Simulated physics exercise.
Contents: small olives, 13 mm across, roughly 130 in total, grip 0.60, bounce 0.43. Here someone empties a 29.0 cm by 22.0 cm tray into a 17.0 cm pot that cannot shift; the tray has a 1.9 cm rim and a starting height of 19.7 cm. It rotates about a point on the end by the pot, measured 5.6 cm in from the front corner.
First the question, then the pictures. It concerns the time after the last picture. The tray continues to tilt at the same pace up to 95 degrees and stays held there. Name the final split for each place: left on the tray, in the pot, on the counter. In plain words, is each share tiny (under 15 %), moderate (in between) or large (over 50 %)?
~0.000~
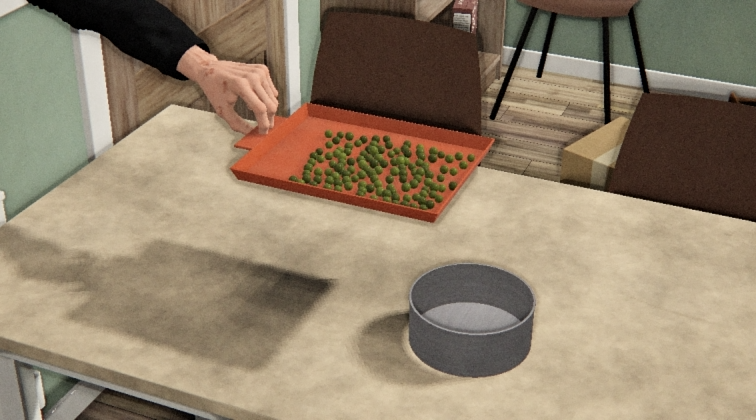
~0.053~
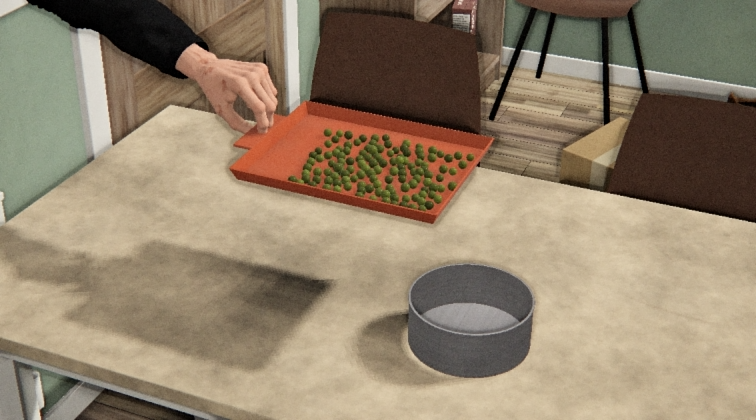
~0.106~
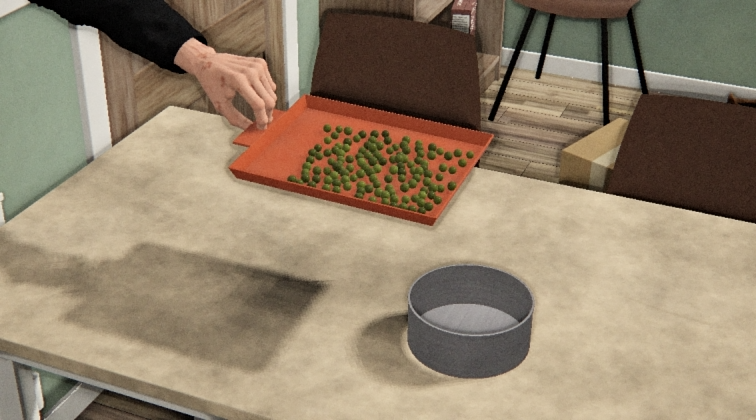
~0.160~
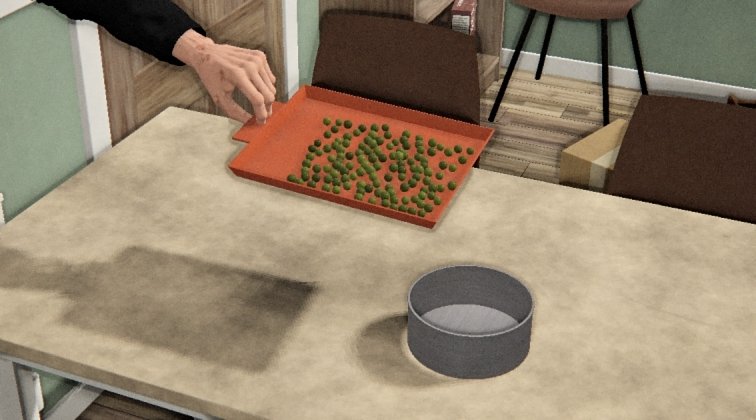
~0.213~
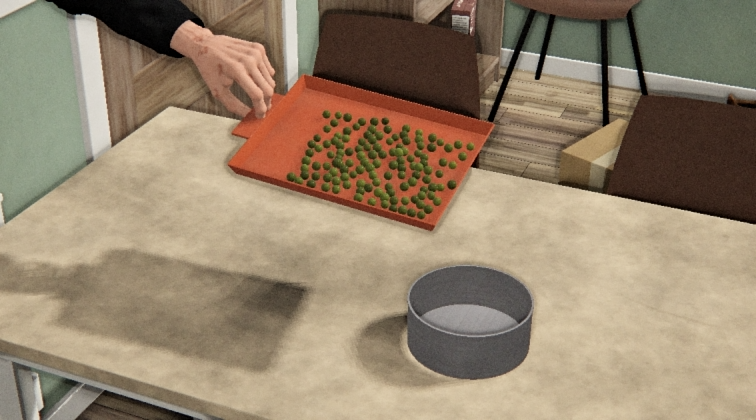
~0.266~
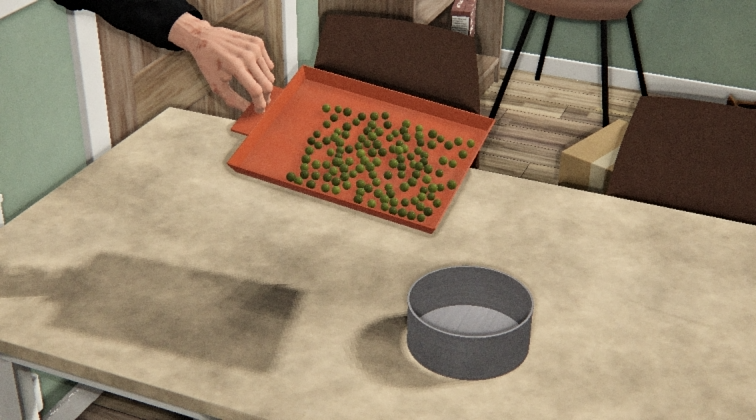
Outcome: Tray: A small portion; pot: A middle portion; counter: The main portion.
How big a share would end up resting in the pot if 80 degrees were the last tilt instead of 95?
I'd say close to 40 percent.
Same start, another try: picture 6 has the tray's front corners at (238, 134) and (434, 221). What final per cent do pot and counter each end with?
Per cent by place - pot 90, counter 10.
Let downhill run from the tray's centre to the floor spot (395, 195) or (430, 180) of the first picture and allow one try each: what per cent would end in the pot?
Approximately 85 percent, then 65 percent.
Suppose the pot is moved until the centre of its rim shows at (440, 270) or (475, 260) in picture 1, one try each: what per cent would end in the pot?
I'd say some 30 per cent for the first and some 0 per cent for the second.
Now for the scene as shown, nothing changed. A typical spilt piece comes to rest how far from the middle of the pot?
I'd say around 16 centimetres.
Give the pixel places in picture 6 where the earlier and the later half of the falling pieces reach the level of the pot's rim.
First near (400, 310), then at (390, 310).
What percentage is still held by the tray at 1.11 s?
It works out to near 95 per cent of the load.
After 0.77 s, tilt 53 degrees; the tray holds 100 %, the pot 0 %.
Then, at 1.11 s, tilt 78 degrees; the tray holds 95 %, the pot 0 %.
After 1.54 s, tilt 95 degrees; the tray holds 0 %, the pot 35 %.
By 2.2 s all is still; tray 0 %, pot 40 %, counter 60 %.
